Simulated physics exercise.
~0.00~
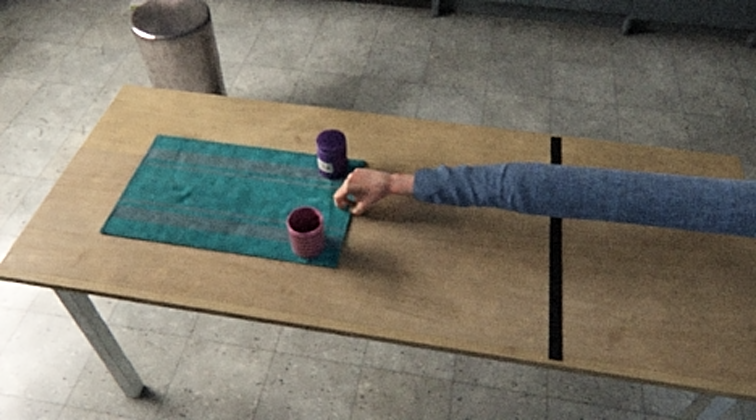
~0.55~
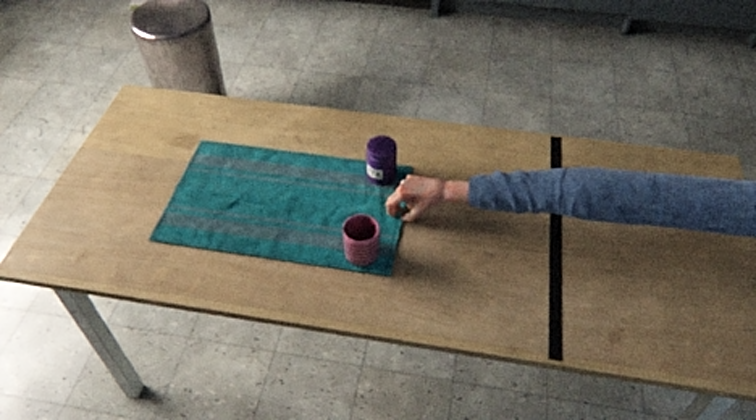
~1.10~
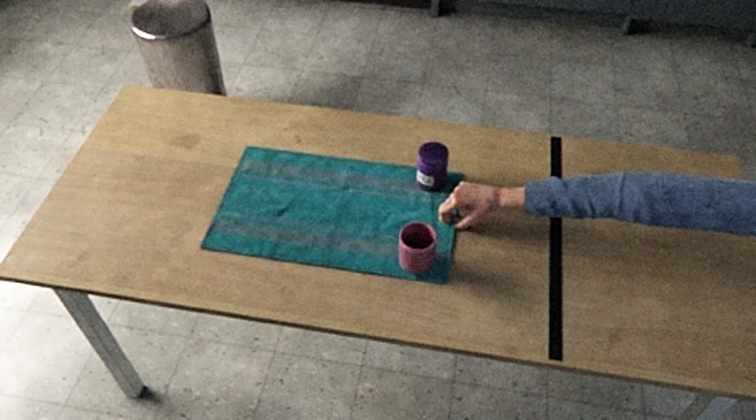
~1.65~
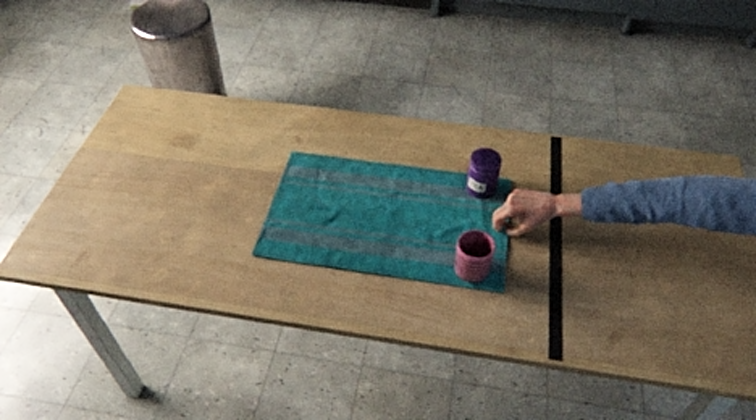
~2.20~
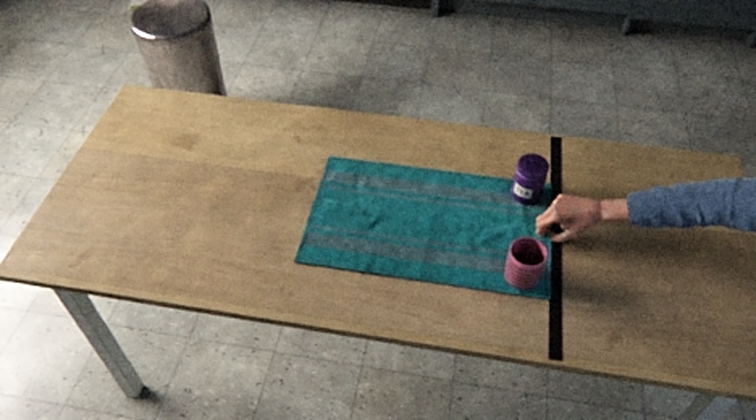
A light wooden table stands on a grey tiled floor, seen from above at an angle, with a metal bin behind its left side. A turquoise place mat with greyish stripes lies on the left part of the table, carrying an upright purple jar near its far right corner and a pink mug near its close right corner. A hand in a blue sleeve holds the mat's right edge and pulls it steadily right, towards a strip of black tape. Both passengers ride along, keeping their places. Finally, the hem reaches the tape, with the jar still upright and the mug still on the cloth.
